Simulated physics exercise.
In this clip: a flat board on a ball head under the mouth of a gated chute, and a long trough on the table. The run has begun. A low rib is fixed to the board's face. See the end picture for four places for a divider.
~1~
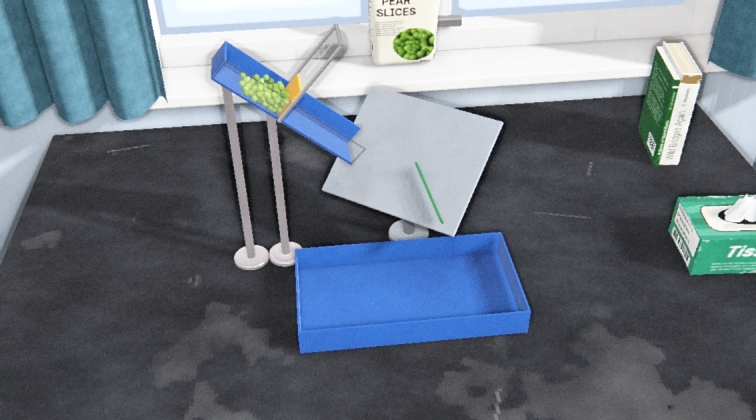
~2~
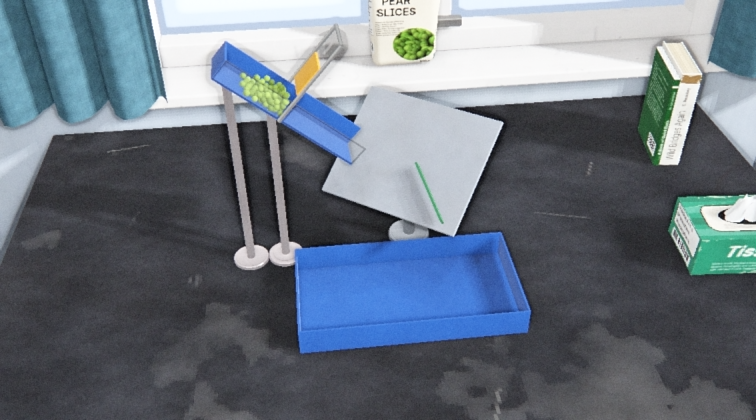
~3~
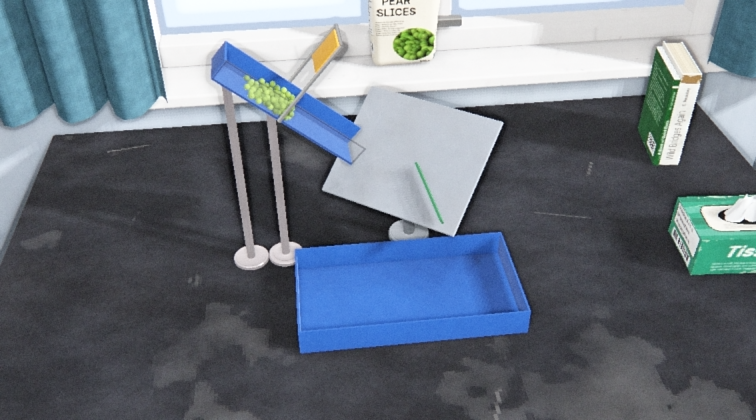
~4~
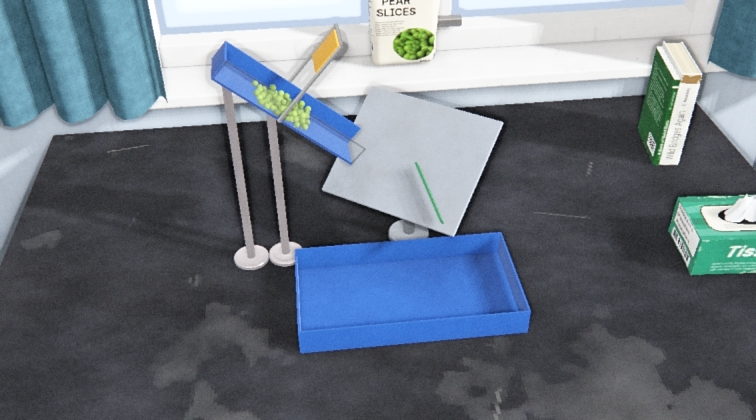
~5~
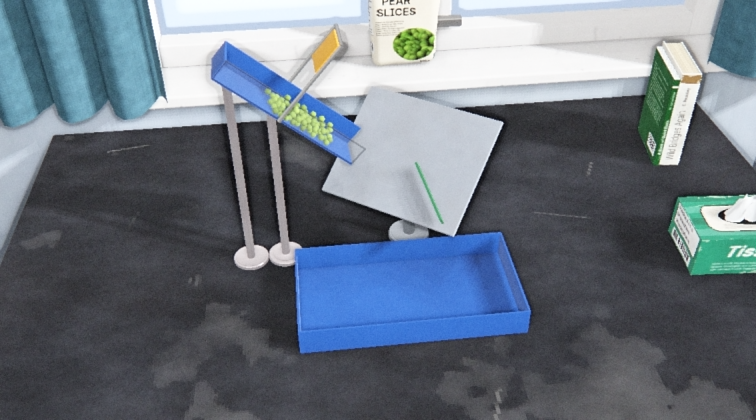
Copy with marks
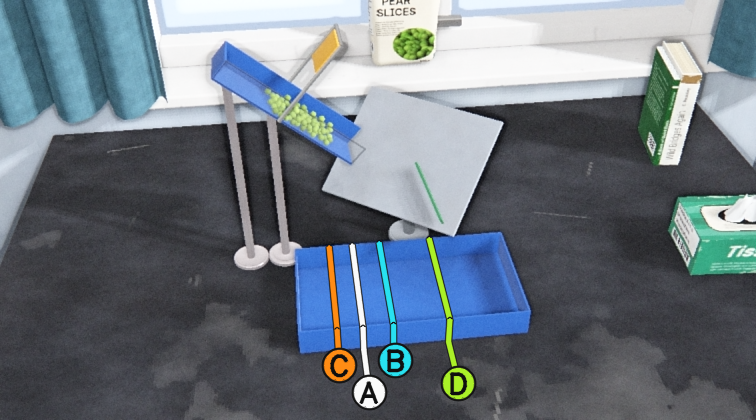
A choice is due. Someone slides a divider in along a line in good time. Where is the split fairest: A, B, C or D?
The best line is B.
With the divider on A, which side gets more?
The right side.
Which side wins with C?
The right side.
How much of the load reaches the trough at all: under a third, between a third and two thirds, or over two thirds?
It is over two thirds.
On the marked copy, line A crosses the front rim at (362, 326); line B crosses the front rim at (393, 324); line C crosses the front rim at (337, 329); line D crosses the front rim at (449, 319).
If A is chosen, of what is caught, about a tenth on the left of the divider, the larger part on the right.
If B is chosen, of what is caught, roughly a third on the left of the divider, roughly two thirds on the right.
If C is chosen, of what is caught, not one piece on the left of the divider, every piece on the right.
If D is chosen, of what is caught, almost all on the left of the divider, about a tenth on the right.
